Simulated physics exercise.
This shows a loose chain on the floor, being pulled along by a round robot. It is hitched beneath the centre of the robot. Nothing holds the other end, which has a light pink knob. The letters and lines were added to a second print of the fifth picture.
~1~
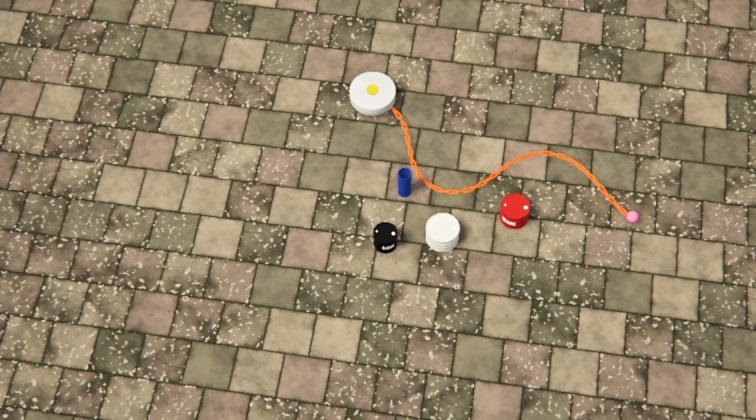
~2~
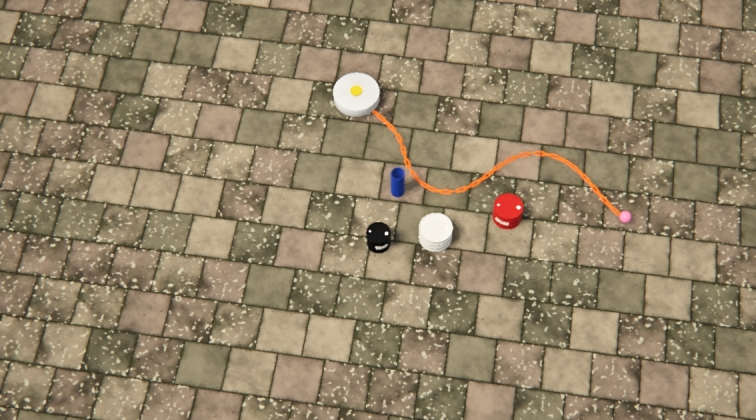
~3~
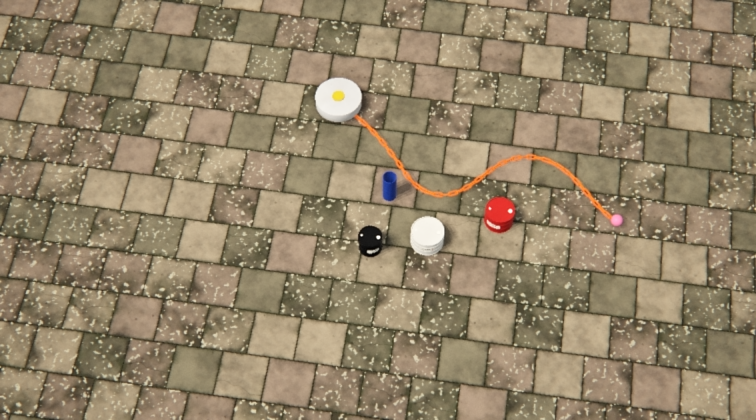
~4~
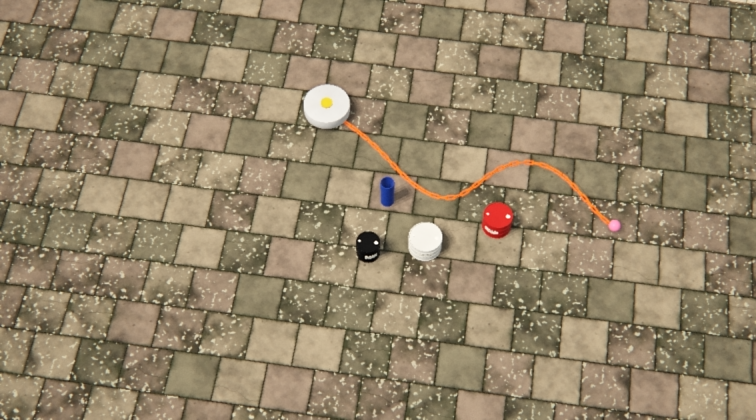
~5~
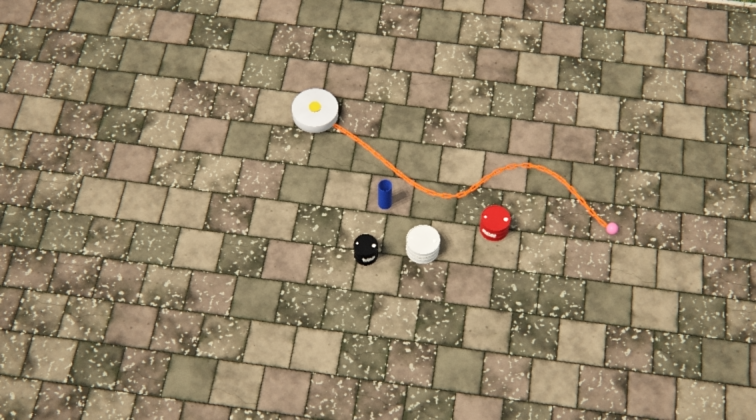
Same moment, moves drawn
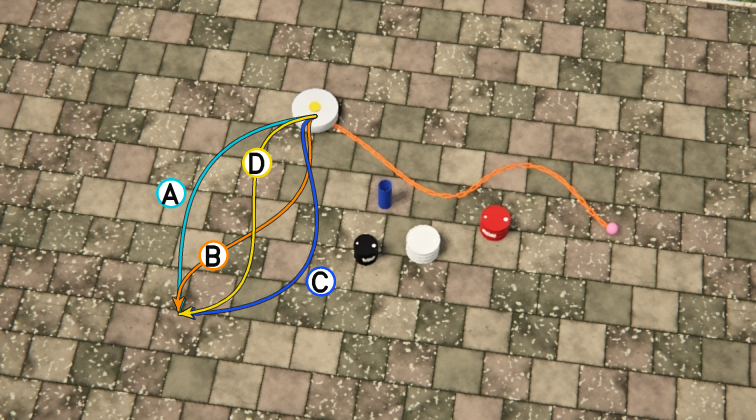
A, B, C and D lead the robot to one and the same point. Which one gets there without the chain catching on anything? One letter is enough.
It should follow A.
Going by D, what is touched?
It meets the blue post.
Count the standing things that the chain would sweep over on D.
It sweeps one.
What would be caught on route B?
The blue post.
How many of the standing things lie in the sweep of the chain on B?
It sweeps one.
On the marked copy, A from (316, 116) via (199, 181) to (179, 312); B from (316, 116) via (270, 222) to (179, 310); C from (316, 116) via (315, 244) to (182, 314); D from (316, 116) via (254, 213) to (179, 314).
With A. Early on, robot (219, 150), middle of the chain (405, 160), free end (581, 206).
Further on, robot (181, 237), middle of the chain (358, 175), free end (538, 191).
At the end, robot (178, 310), middle of the chain (332, 203), free end (512, 185); nothing has been touched.
As for the rest, B meets the blue post; C meets the white tub, red pot, black pot and blue post; D meets the blue post.
